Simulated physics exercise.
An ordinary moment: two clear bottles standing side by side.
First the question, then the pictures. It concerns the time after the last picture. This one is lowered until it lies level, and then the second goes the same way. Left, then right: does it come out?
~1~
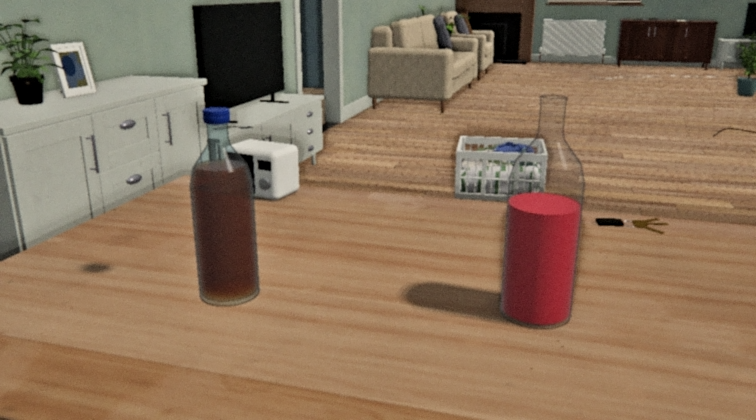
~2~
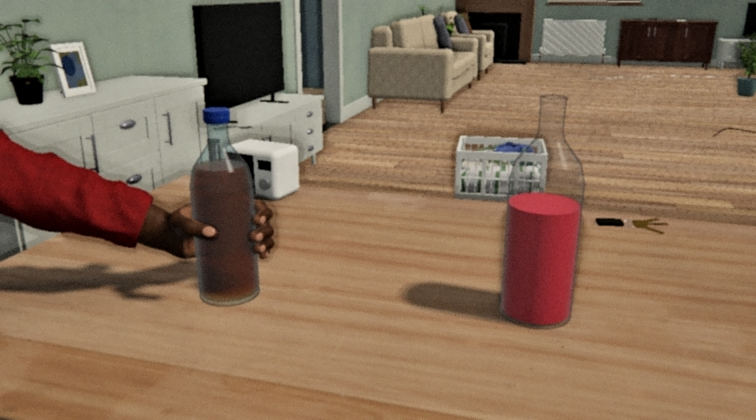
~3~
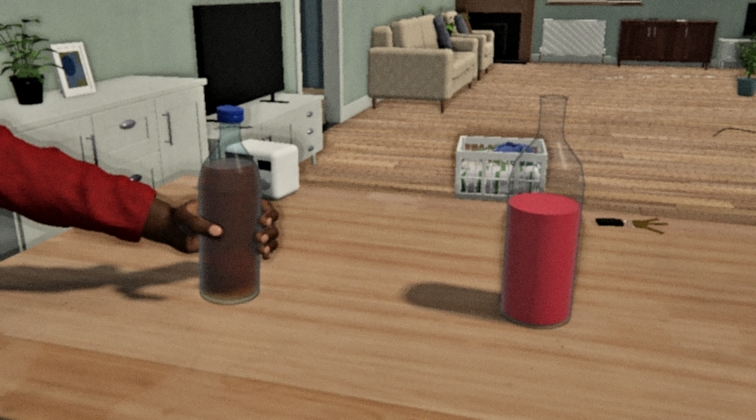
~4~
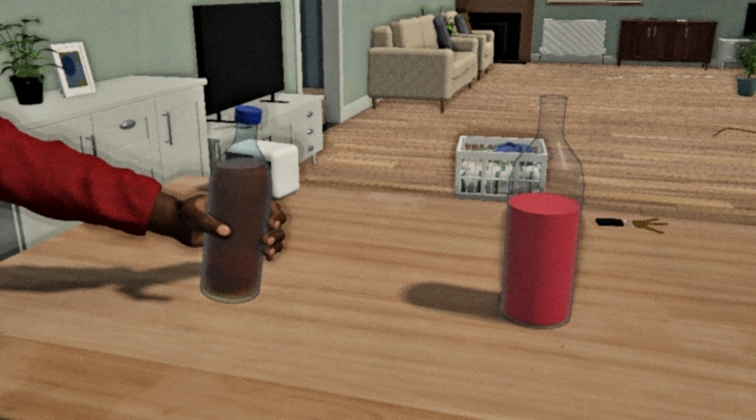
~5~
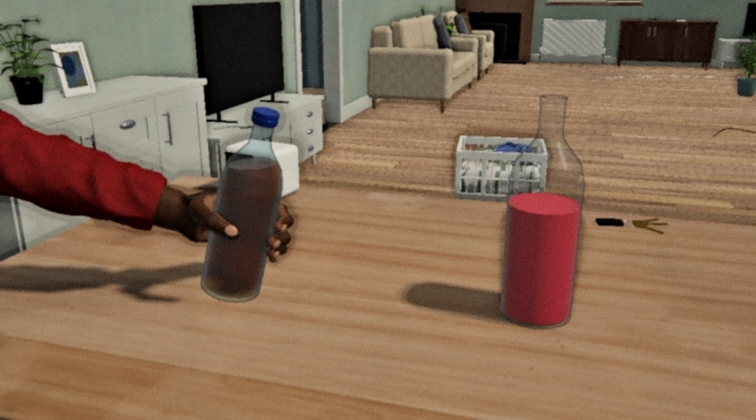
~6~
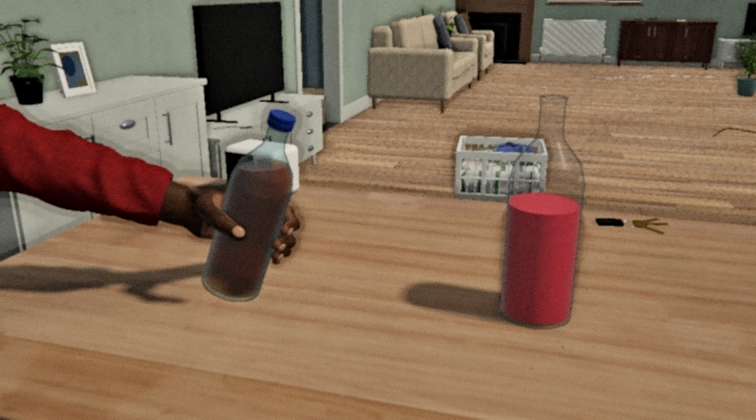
The left one stays dry and the right one runs out.
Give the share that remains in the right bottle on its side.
Residual share: About 50 per cent.
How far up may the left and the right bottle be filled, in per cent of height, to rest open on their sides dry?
I'd say near 26 per cent for the first and 26 per cent for the second.
Shortly, the left bottle is nearly down; left bottle, no leak.
Then, the left bottle lies flat; left bottle, no leak.
At the finish, both lie flat; left bottle, no leak; right bottle, it leaks.
